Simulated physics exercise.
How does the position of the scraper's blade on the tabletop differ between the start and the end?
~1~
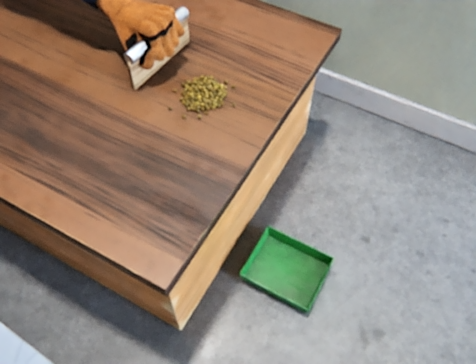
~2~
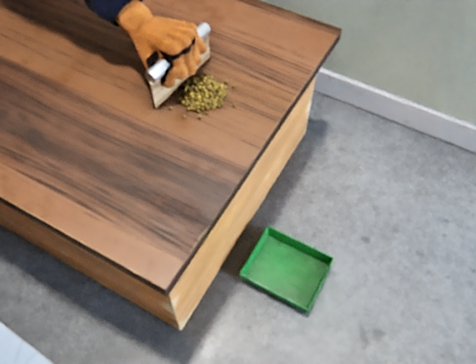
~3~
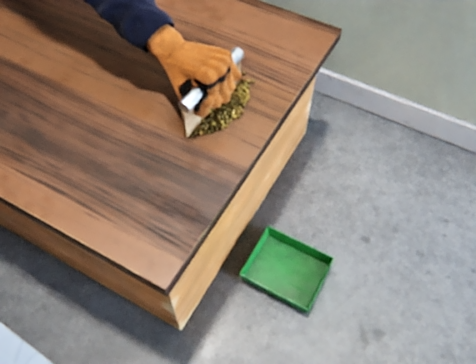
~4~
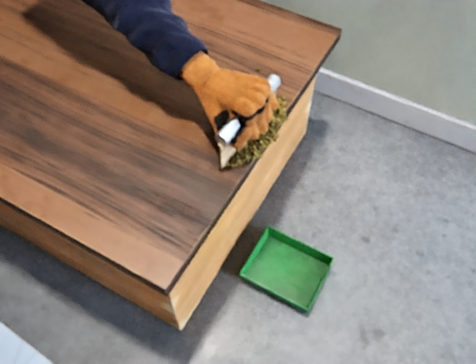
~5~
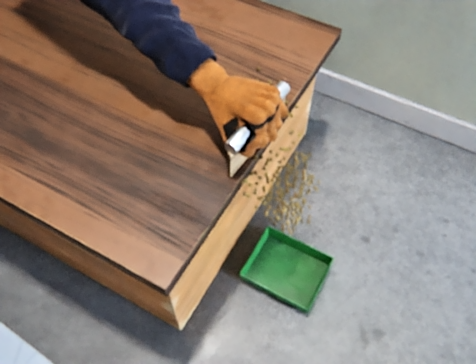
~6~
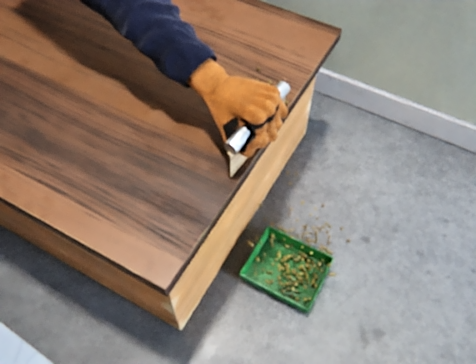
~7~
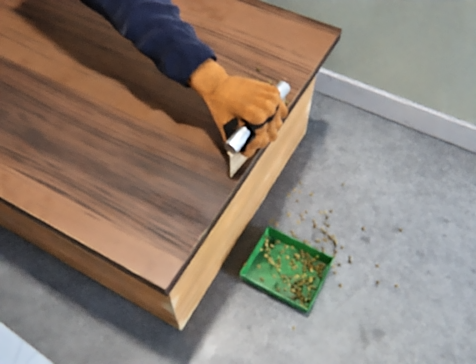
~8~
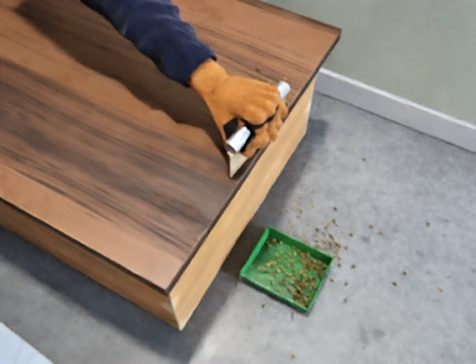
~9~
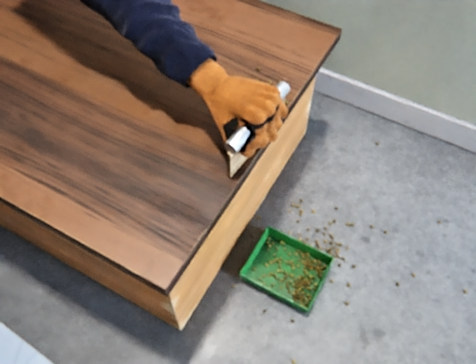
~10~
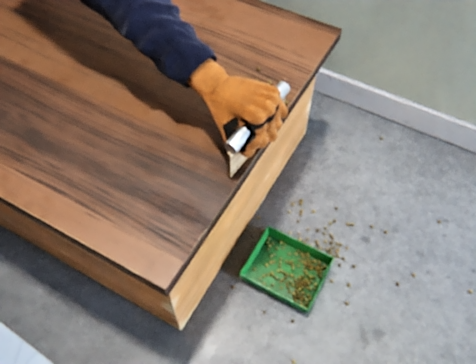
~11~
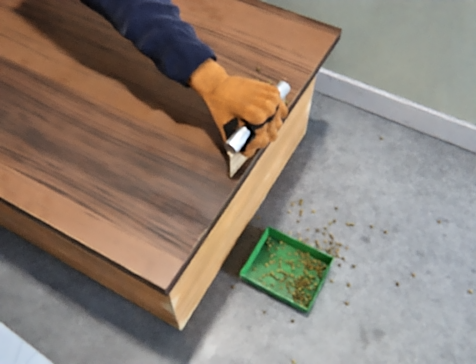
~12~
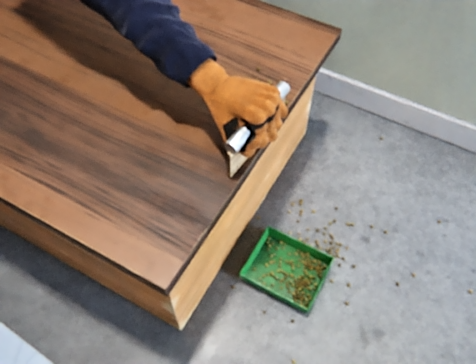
At the start the blade is near the top of the view, to the left of the pile and back from the edge. By the end it is farther right and lower, resting at the table's right edge.
